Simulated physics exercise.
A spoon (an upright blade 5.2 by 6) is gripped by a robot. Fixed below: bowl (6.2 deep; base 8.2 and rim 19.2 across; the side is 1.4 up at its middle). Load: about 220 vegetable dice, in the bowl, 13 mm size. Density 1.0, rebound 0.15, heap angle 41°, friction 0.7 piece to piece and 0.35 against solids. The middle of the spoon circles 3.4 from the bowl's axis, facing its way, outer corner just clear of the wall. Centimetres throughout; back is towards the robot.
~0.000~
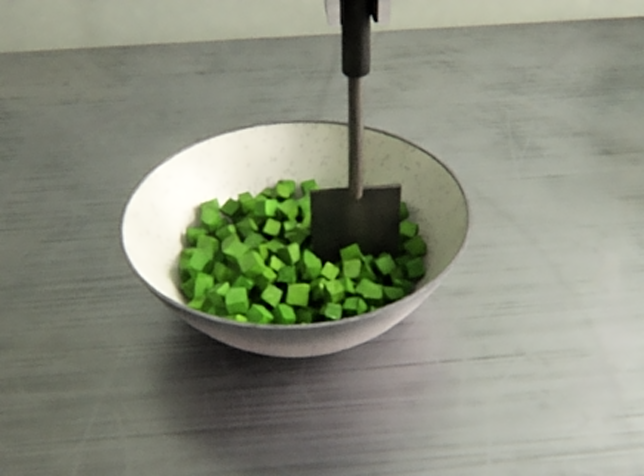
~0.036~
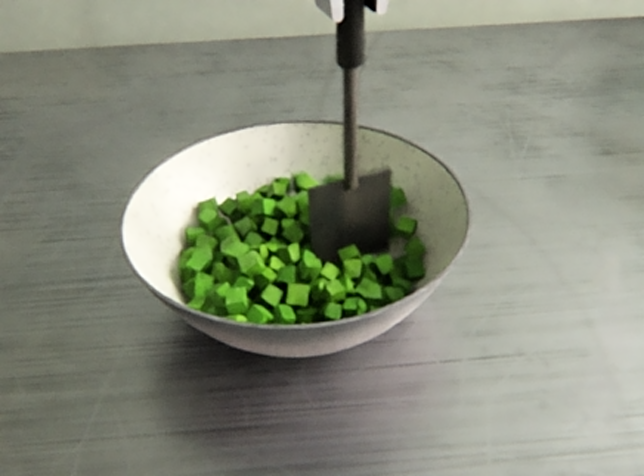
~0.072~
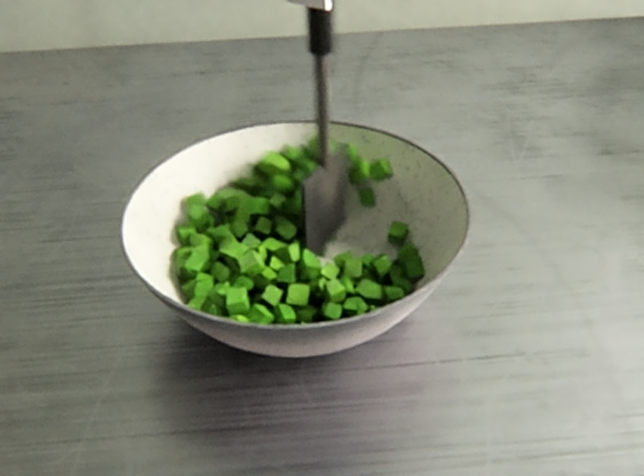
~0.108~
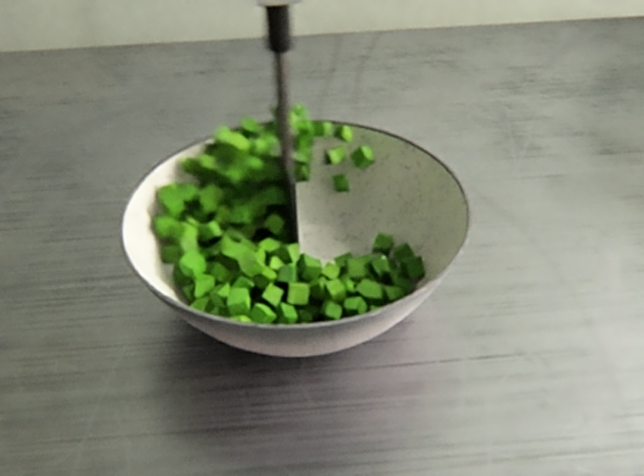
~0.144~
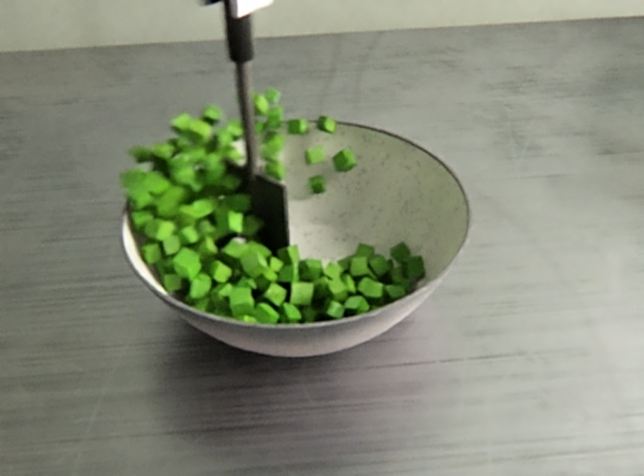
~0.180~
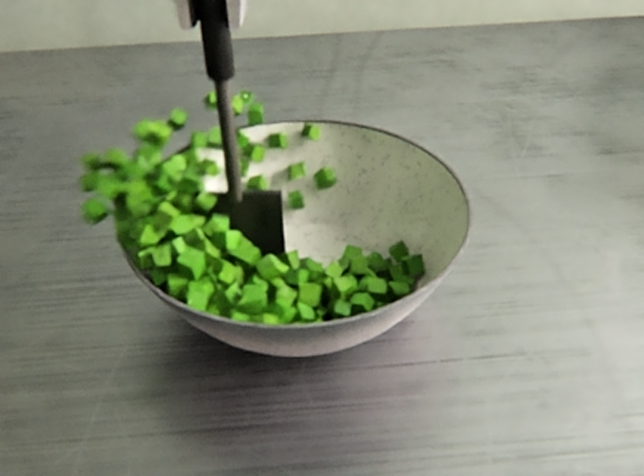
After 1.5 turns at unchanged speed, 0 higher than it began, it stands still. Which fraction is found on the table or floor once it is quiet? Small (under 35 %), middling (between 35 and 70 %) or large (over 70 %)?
On the table or floor the share is middling, between 35 and 70 %.
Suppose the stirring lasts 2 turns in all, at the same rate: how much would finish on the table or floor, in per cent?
In that case some 50 per cent.
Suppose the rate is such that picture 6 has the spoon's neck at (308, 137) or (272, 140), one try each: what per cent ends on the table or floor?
Some 15 and 30 per cent.
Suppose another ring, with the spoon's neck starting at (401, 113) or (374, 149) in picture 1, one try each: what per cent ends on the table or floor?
Some 0 and 65 per cent.
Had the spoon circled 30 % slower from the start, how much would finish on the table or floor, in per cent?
It would be near 30 per cent.
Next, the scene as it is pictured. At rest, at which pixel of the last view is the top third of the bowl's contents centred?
Around (210, 296).
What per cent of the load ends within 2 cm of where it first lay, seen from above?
About 0 per cent.
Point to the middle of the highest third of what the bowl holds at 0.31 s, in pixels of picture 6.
At about (402, 265).
After 0.31 s, 311° round, highest piece 9 above the table; 166 in the bowl, 19 on the table or floor, 37 in flight or on the tool.
After 0.44 s, 89° round, highest piece 9 above the table; 133 in the bowl, 68 on the table or floor, 21 in flight or on the tool.
After 0.70 s, 180° round, highest piece 5 above the table; 123 in the bowl, 99 on the table or floor.
After 1.40 s, 180° round, highest piece 5 above the table; 123 in the bowl, 99 on the table or floor.
In the end, 123 in the bowl, 99 on the table or floor. That is 45 % on the table or floor.
